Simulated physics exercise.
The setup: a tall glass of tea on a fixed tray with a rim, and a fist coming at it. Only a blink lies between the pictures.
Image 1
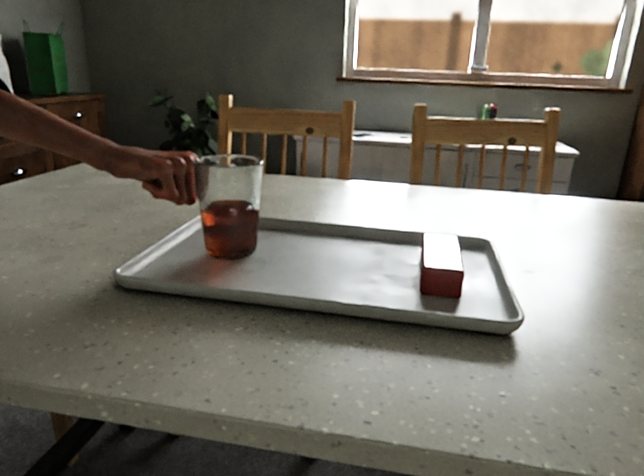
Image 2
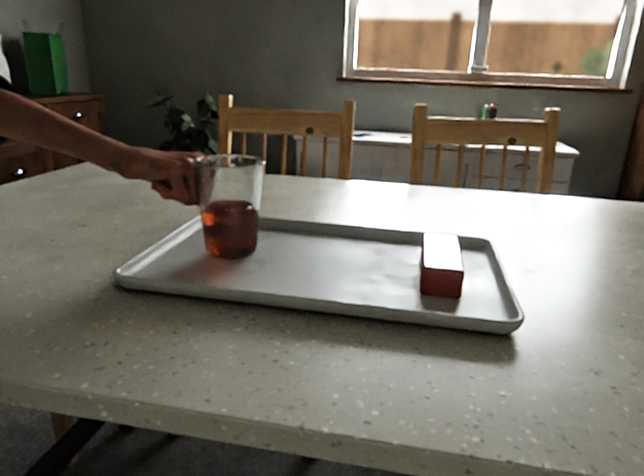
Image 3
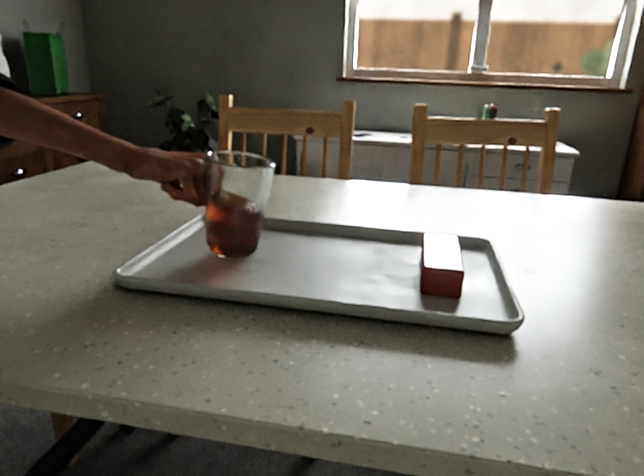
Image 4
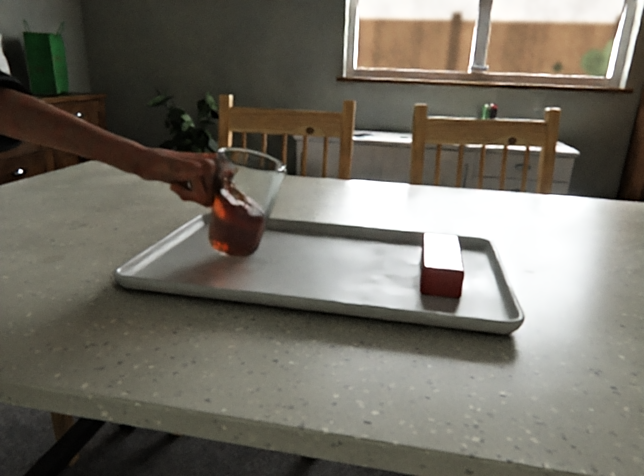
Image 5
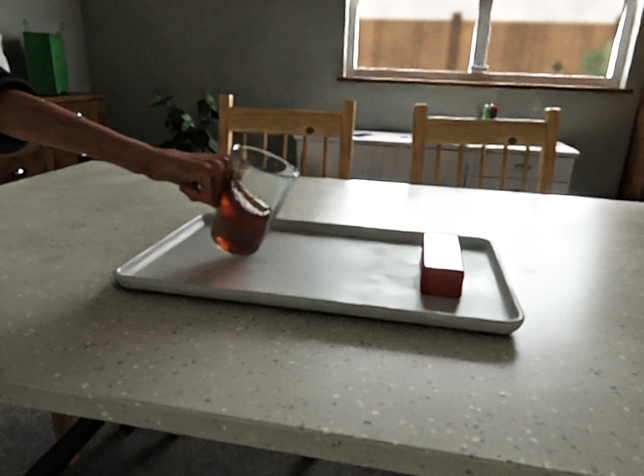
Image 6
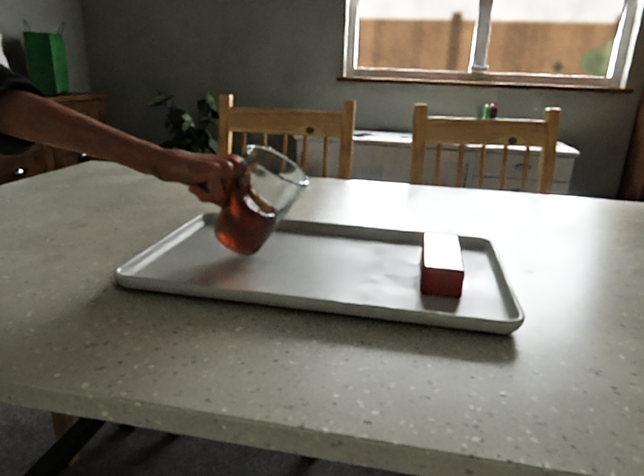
The clip shows a hand reaching in from the left to a glass of reddish-brown liquid on a tray with a red and white block; the glass starts upright, then leans steadily to the right as the liquid shifts inside.
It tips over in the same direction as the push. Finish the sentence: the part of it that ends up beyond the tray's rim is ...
It is less than a quarter.
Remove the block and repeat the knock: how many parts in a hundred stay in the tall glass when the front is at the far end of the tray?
Roughly 55 per cent.
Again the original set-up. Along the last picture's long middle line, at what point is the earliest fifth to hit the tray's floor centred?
Landing point, centre line: Approx. (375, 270).
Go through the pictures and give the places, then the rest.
In the first picture, it leans 0°; its right rim is at (260, 165); the tea meets the walls at (208, 203) and (257, 207); the tray's far rim is at (504, 274); a block is fixed to the tray further along.
In the second picture, it leans 0°; its right rim is at (260, 165); the tea meets the walls at (208, 203) and (256, 207).
In the third picture, it leans 7°; its right rim is at (271, 167); the tea meets the walls at (214, 190) and (257, 206).
In the fourth picture, it leans 14°; its right rim is at (283, 171); the tea meets the walls at (223, 178) and (265, 211).
In the fifth picture, it leans 21°; its right rim is at (294, 176); the tea meets the walls at (228, 187) and (273, 212).
In the sixth picture, it leans 29°; its right rim is at (306, 184); the tea meets the walls at (232, 196) and (280, 212).
A moment on, the tall glass lies on its side and 100 per cent is in the glass, 0 on the tray and 0 above or beyond its rim.
Next, the tall glass lies on its side and 51 per cent is in the glass, 33 on the tray and 16 above or beyond its rim.
Then the tall glass lies on its side and 27 per cent is in the glass, 41 on the tray and 33 above or beyond its rim.
Later the tall glass lies on its side and 15 per cent is in the glass, 76 on the tray and 9 above or beyond its rim.
At rest 91 per cent is held by tray and glass, 9 is off the tray.
